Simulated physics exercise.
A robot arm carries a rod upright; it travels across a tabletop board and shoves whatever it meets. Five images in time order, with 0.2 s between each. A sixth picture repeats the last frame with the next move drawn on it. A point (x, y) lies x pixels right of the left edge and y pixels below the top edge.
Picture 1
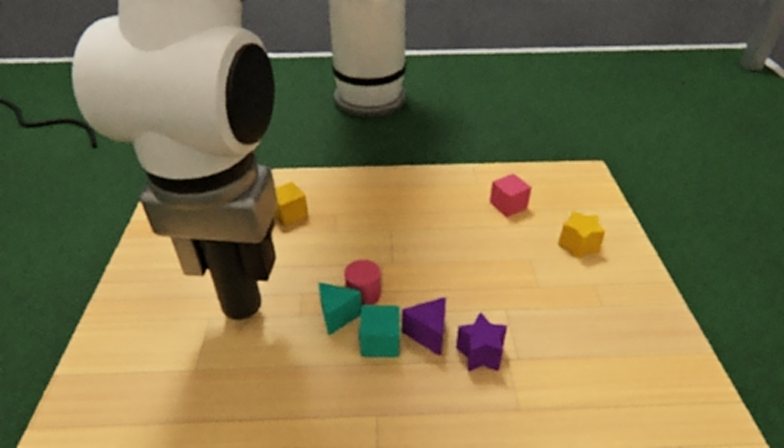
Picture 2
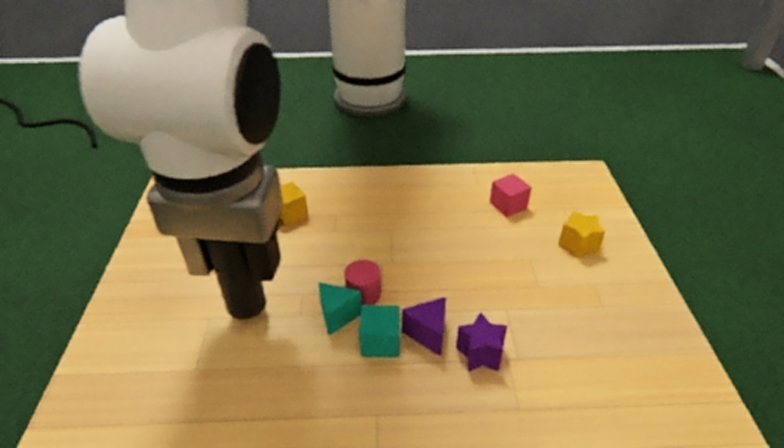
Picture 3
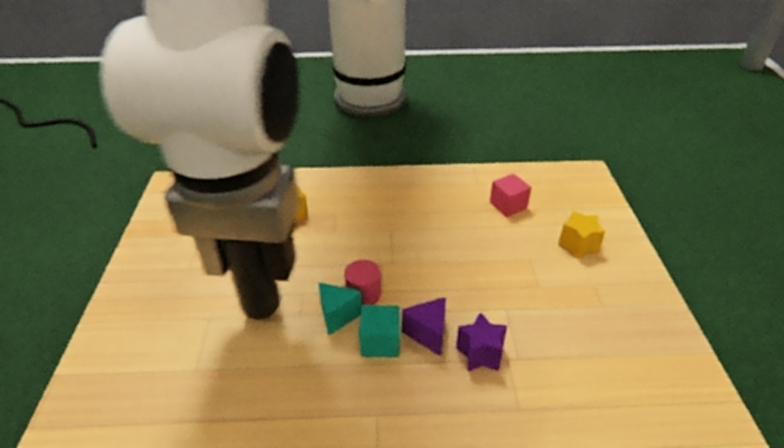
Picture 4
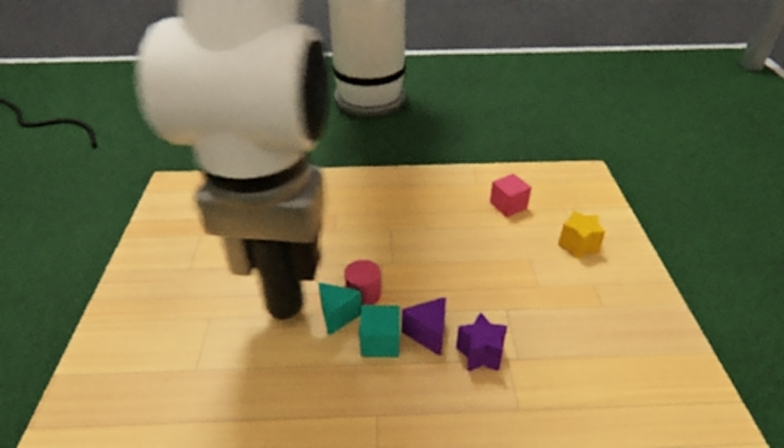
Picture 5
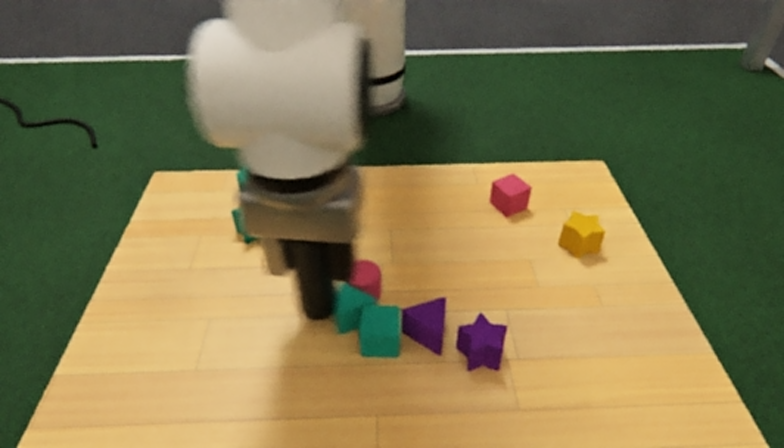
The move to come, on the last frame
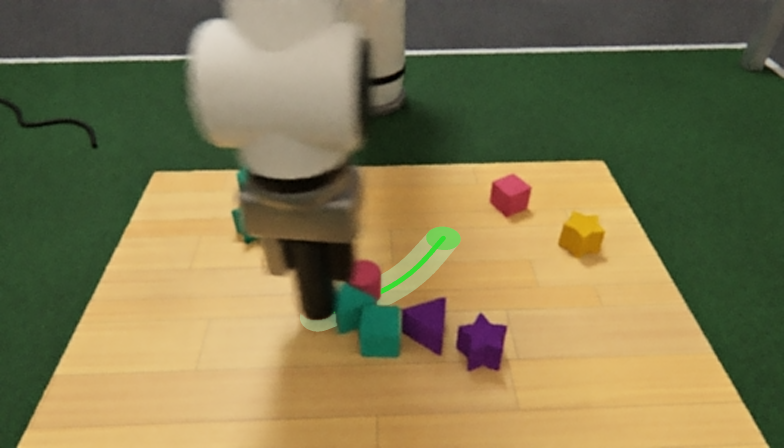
Robot arm sliding its dark rod rightward across a wooden table, nudging a teal triangular block beside other colourful blocks.
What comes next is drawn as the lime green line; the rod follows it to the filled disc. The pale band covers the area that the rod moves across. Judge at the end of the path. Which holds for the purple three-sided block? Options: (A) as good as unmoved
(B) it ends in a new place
I choose A.
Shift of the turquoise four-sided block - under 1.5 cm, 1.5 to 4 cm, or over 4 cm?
Below 1.5 cm.
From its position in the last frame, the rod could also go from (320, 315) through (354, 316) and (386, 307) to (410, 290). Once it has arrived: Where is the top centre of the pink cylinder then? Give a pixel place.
Put as a pixel place, it's (392, 246).
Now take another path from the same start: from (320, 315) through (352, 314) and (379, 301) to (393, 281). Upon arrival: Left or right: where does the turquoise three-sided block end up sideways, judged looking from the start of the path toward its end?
Answer: Rightward.
The drawn path runs from (320, 315) through (397, 283) to (443, 238).
What follows on the original path. One third of the way, rod at (373, 284); turquoise three-sided block at (397, 292), turned 60° clockwise; pink cylinder at (397, 253); turquoise four-sided block at (383, 323).
Two thirds of the way, rod at (416, 258); turquoise three-sided block at (398, 292), turned 65° clockwise; pink cylinder at (429, 225); turquoise four-sided block at (383, 323).
At the end, rod at (444, 228); turquoise three-sided block at (398, 292), turned 65° clockwise; pink cylinder at (445, 196); turquoise four-sided block at (383, 323); purple three-sided block not moved.
